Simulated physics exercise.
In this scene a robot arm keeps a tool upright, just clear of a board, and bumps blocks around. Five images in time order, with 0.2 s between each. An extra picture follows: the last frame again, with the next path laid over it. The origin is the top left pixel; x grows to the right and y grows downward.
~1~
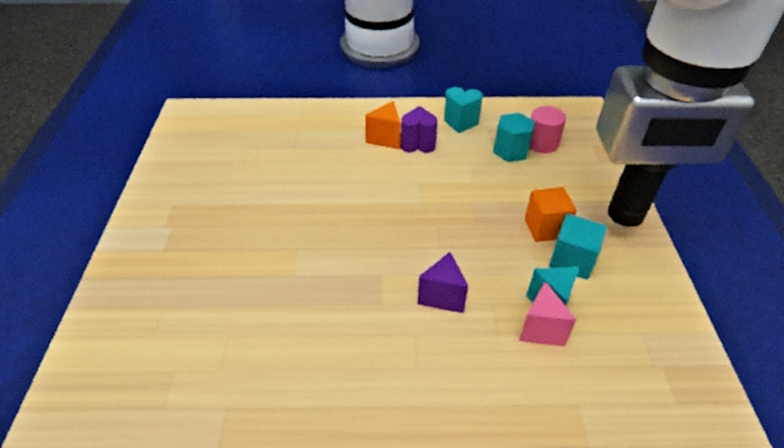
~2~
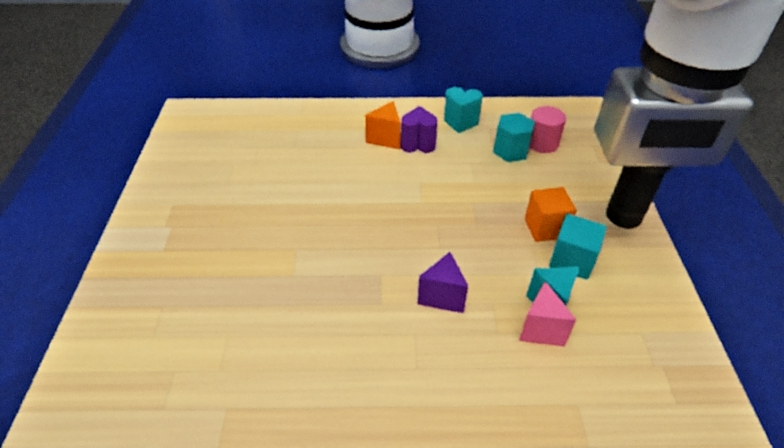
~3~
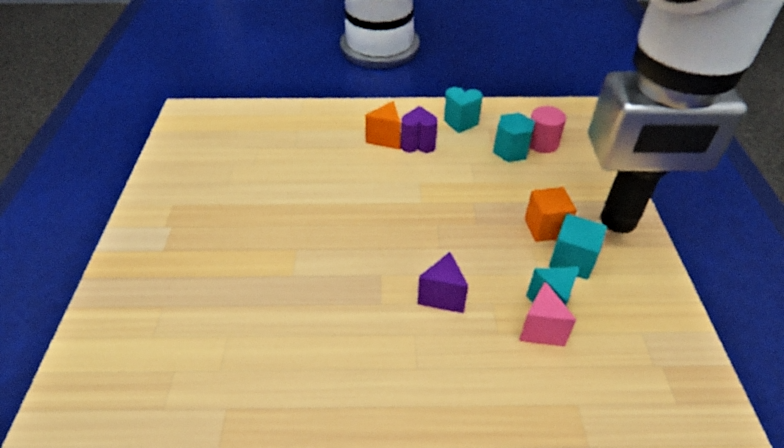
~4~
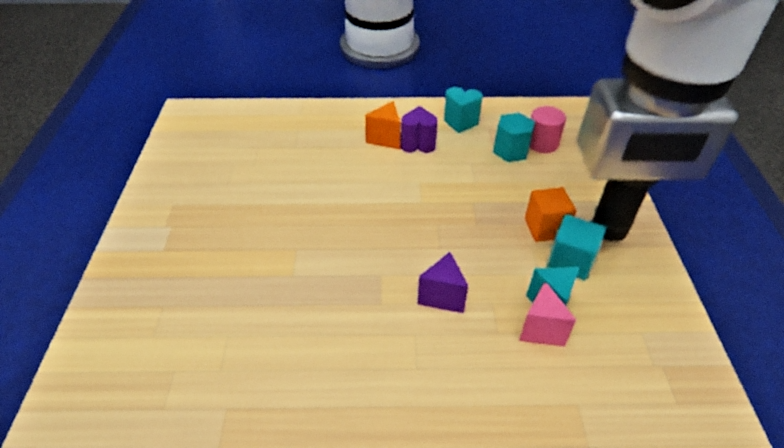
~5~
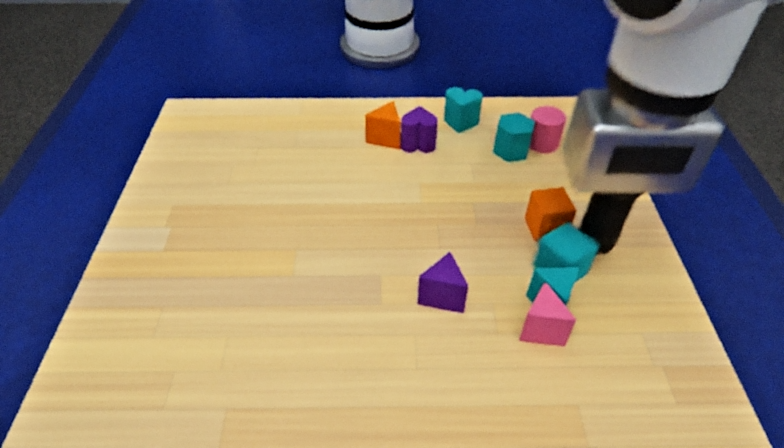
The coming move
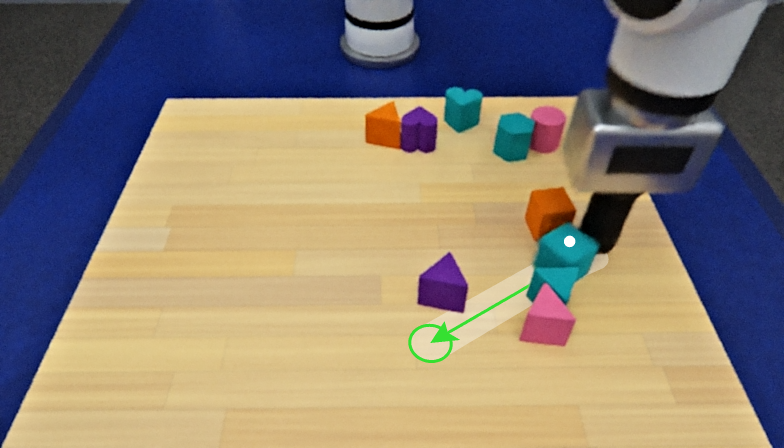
Robot arm with a black tool moving left and slightly down over a wooden board, nudging a teal block among scattered coloured blocks.
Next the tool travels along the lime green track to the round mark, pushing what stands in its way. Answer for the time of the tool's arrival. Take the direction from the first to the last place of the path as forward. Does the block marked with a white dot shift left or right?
It is pushed towards the right-hand side.
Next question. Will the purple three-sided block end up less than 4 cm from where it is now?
That would be a no.
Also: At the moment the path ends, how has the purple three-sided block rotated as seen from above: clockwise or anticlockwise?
Answer: Clockwise.
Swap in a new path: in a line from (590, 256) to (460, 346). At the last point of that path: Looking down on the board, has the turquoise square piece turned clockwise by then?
Short answer: Yes.
The drawn path runs from (590, 256) by way of (514, 295) to (430, 343); the dot is on the turquoise square piece.
On the path given first. One third of the way, tool (543, 266); turquoise three-sided block (559, 281), turned 10° anticlockwise; turquoise square piece (508, 260), turned 20° clockwise.
Two thirds of the way, tool (490, 297); purple three-sided block (411, 271), turned 30° clockwise; pink three-sided block (548, 309), turned 15° anticlockwise; turquoise three-sided block (560, 285), turned 25° anticlockwise; turquoise square piece (448, 280), turned 50° clockwise.
At the end, tool (432, 329); purple three-sided block (381, 263), turned 65° clockwise; pink three-sided block (548, 309), turned 15° anticlockwise; turquoise three-sided block (560, 285), turned 25° anticlockwise; turquoise square piece (406, 285), turned 80° clockwise.
